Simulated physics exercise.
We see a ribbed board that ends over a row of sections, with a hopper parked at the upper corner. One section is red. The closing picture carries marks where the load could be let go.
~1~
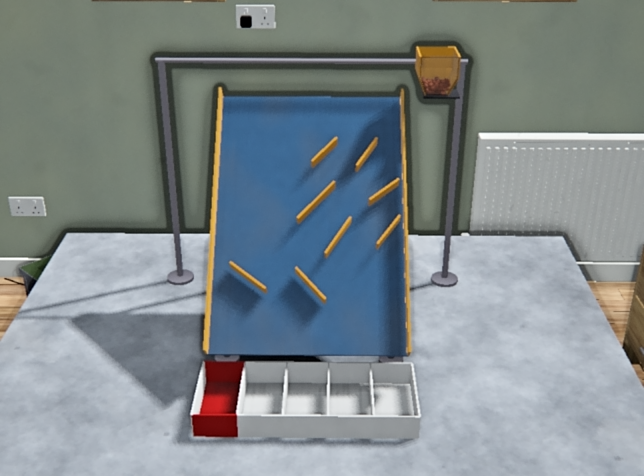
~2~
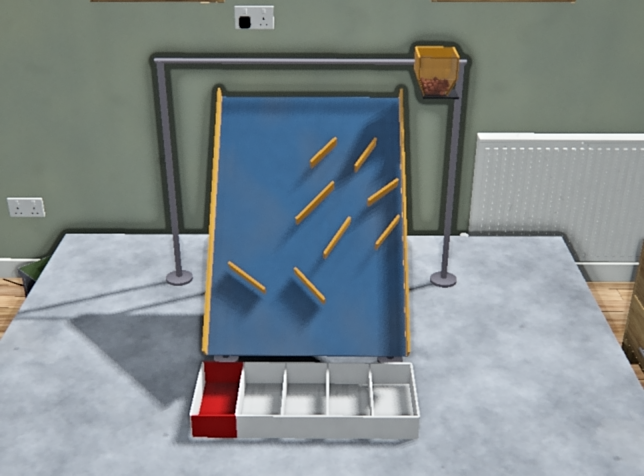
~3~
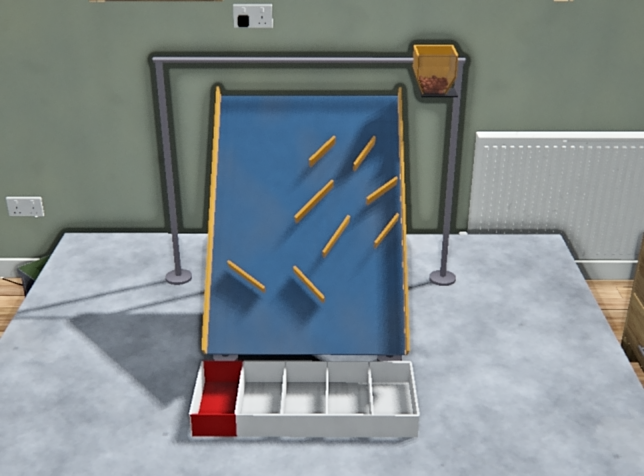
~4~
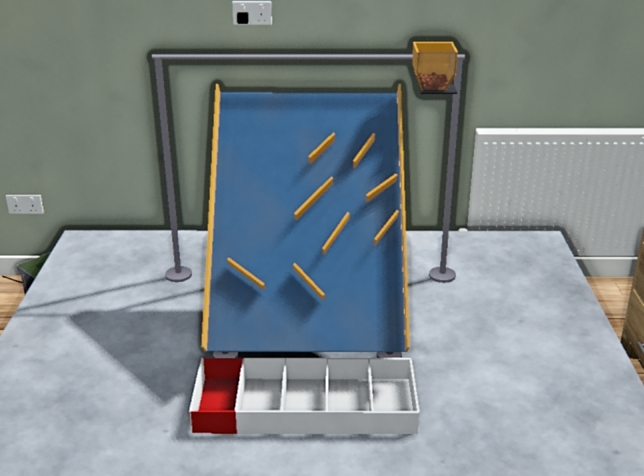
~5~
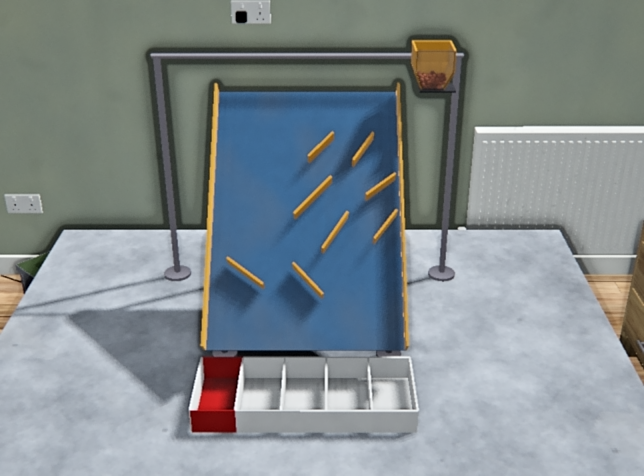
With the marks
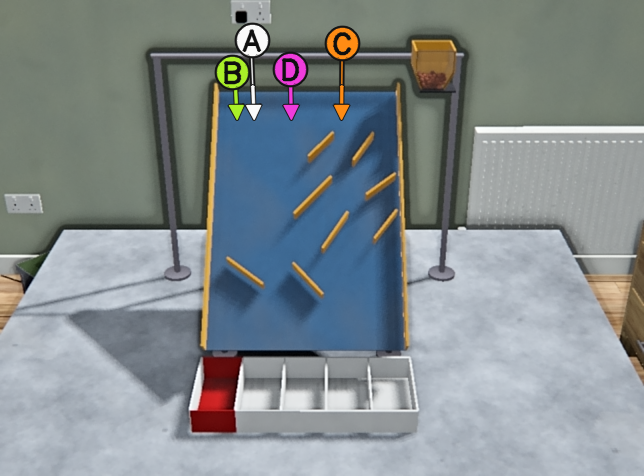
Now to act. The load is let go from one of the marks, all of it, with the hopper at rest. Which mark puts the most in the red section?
It is B.
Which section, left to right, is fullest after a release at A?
It is the third one.
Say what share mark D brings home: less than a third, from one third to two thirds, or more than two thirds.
It is less than a third.
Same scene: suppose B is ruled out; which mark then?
That would be A.
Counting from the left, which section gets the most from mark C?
The fourth.
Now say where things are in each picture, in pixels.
In the first frame, hopper at (436, 84), clay pellets, door shut.
In the second frame, ribs (311, 161) to (336, 138), (356, 165) to (376, 138), (296, 218) to (333, 182).
In the third frame, ribs (368, 198) to (397, 177), (324, 252) to (349, 216), (376, 242) to (398, 214).
In the fourth frame, ribs (228, 258) to (264, 285), (294, 264) to (324, 295).
In the fifth frame, red section at (213, 420), number 1 of 5 from the left.
On the marked copy, mark A meets the board at (253, 114); mark B meets the board at (236, 114); mark C meets the board at (341, 114); mark D meets the board at (291, 114).
With A, about a quarter in the red section, most in other sections.
With B, about half in the red section, about half in other sections.
With C, a stray few in the red section, nearly all in other sections.
With D, none in the red section, all in other sections.
